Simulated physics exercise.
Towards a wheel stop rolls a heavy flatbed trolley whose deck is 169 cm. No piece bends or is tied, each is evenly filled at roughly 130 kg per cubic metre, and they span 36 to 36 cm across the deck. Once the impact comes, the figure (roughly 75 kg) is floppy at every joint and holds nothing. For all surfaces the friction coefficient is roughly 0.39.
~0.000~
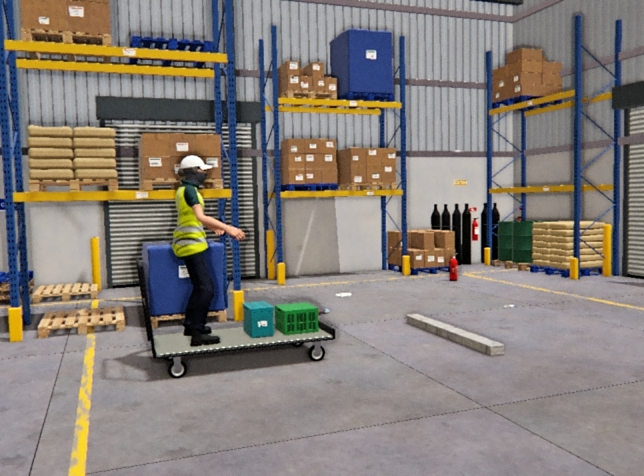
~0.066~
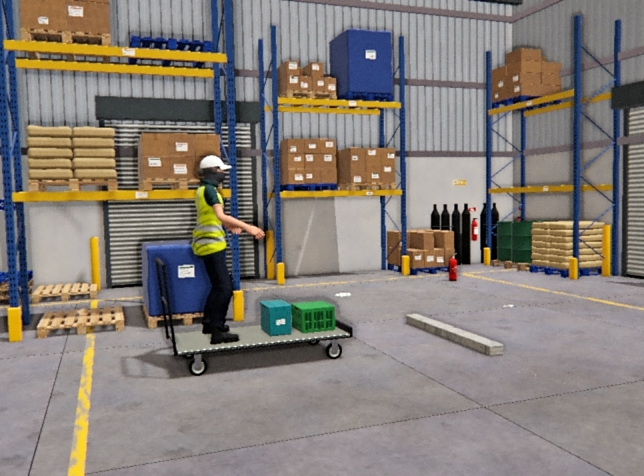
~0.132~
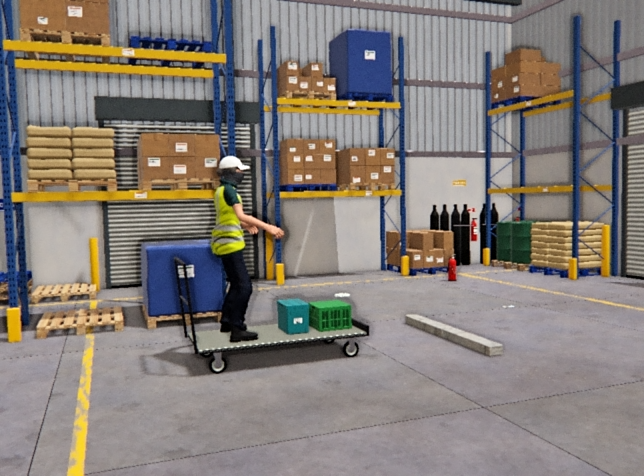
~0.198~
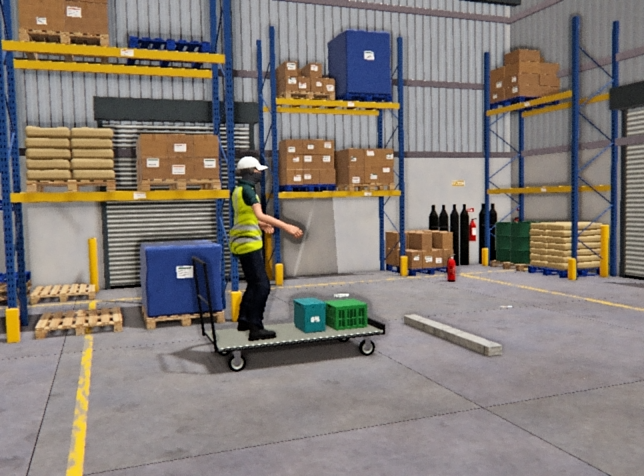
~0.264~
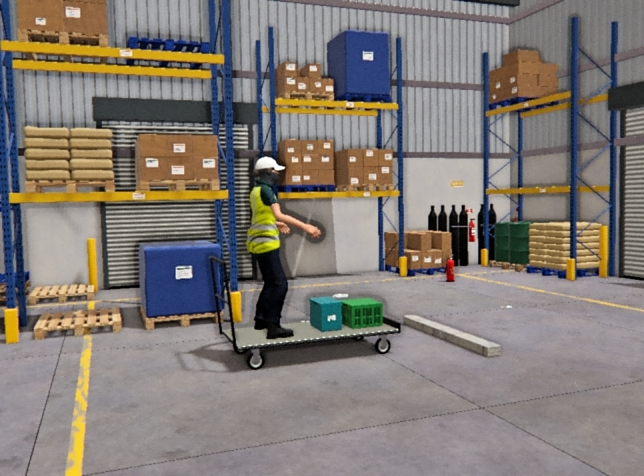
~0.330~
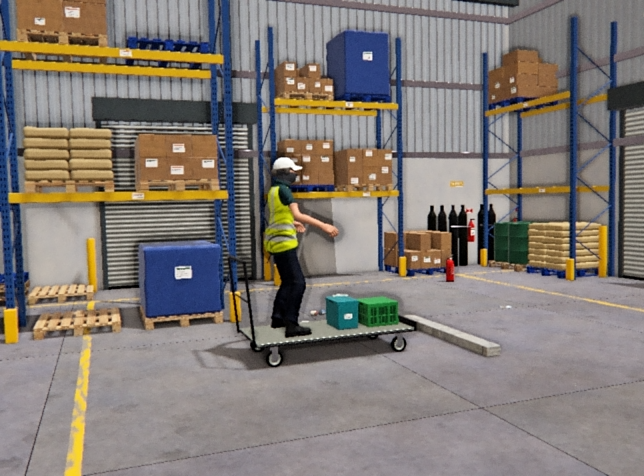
Worker in hard hat and yellow vest standing on a flatbed trolley rolling right across a warehouse floor, teal and green containers aboard.
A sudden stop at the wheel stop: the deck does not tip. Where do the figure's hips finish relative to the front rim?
The figure's hips finish beyond the front rim.
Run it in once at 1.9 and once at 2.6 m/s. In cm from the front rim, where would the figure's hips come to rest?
The first try ends 70 cm behind the front rim, the second 30 cm past it.
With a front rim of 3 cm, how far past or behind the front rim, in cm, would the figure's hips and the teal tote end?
So the hips carry on 120 cm beyond the rim, while the teal one stops 50 cm short of it.
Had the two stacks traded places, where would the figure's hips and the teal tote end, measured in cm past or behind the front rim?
I'd say the hips settle 10 past while teal stops 20 behind.
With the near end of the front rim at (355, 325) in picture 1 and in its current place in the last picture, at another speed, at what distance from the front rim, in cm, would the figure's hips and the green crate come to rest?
Hips 50 behind, green 20 behind.
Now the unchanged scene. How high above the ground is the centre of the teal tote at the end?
Height: Roughly 40 centimetres.
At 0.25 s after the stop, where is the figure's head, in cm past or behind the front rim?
The head is roughly 50 cm back from the front rim.
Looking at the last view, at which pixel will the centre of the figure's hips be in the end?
Roughly pixel (551, 317).
After 0.54 s the deck stops.
After 0.79 s the figure's hips are 66 cm behind the rim, near (394, 256) in the last picture's view.
After 1.09 s the figure's hips are 24 cm behind the rim, near (427, 283) in the last picture's view.
After 1.54 s the figure's hips are 62 cm past the rim, near (492, 299) in the last picture's view.
At rest, 4.5 s, past the rim, the figure's hips; behind it, green crate and teal tote.
